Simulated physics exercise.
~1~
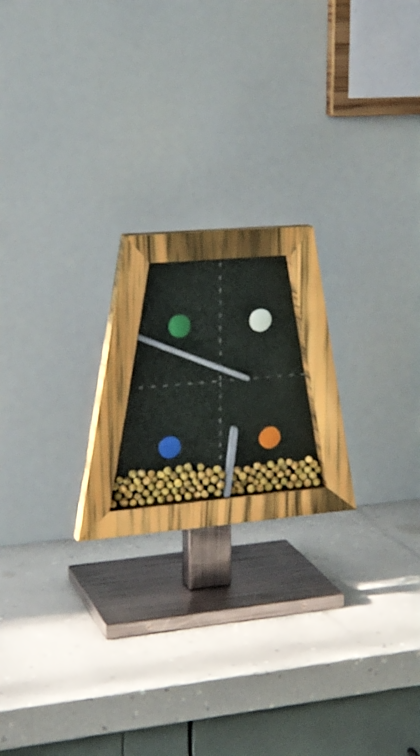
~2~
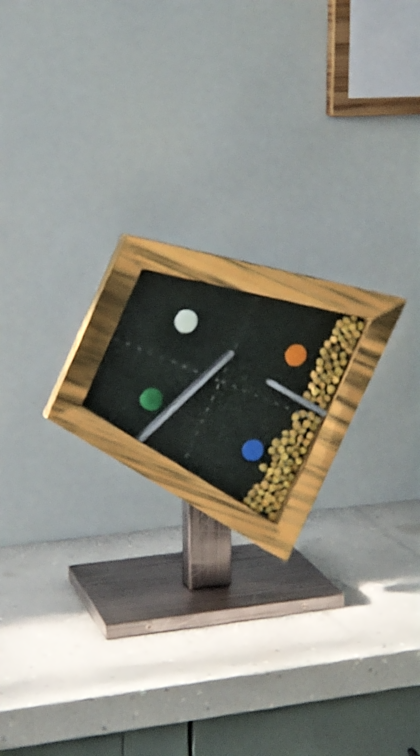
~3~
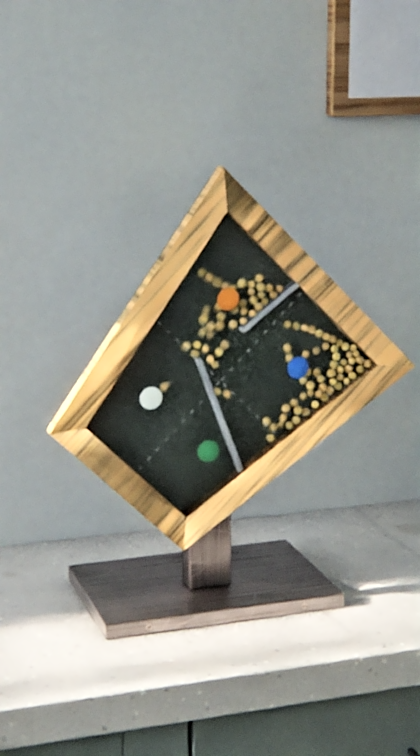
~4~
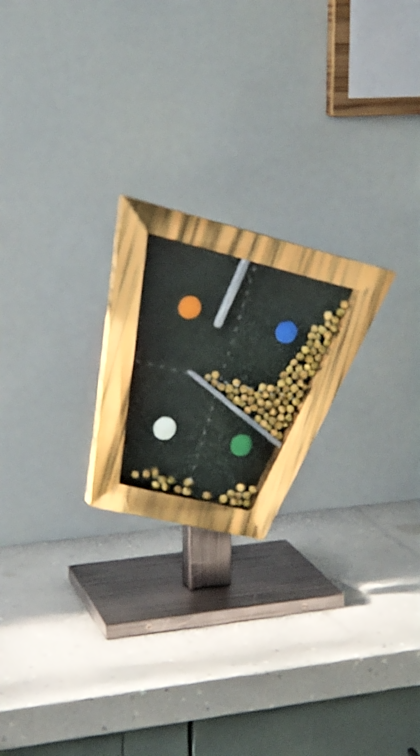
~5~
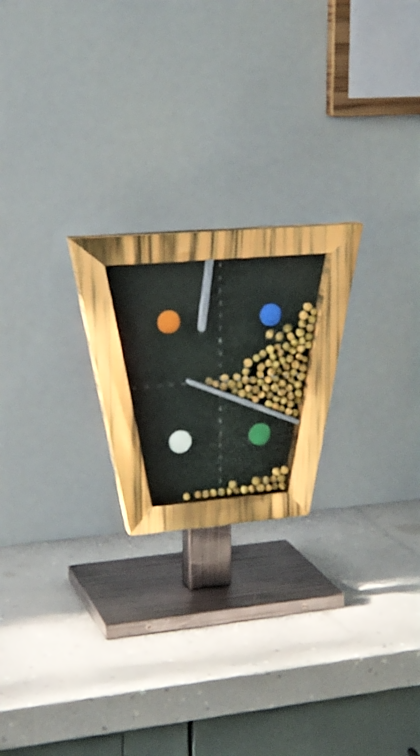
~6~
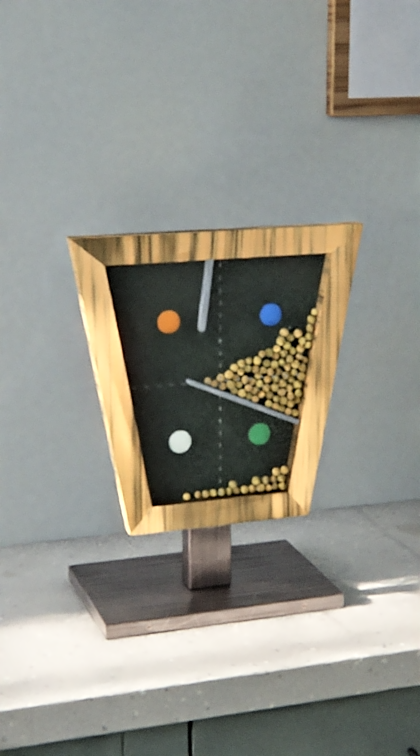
A wood-framed, dark-backed tapered case stands on a brown pedestal on a pale counter before a grey-blue wall, seen from the front. Inside, tan beans cover the bottom, with green and white stickers above, blue and orange below, and two thin grey bars. The case turns anticlockwise, carrying the beans up the right side, then tips further so they slide and scatter around the bars. It finally settles upside down. Most beans rest piled against the right wall on the slanting bar, between blue and green, while a thin row lies along the bottom.
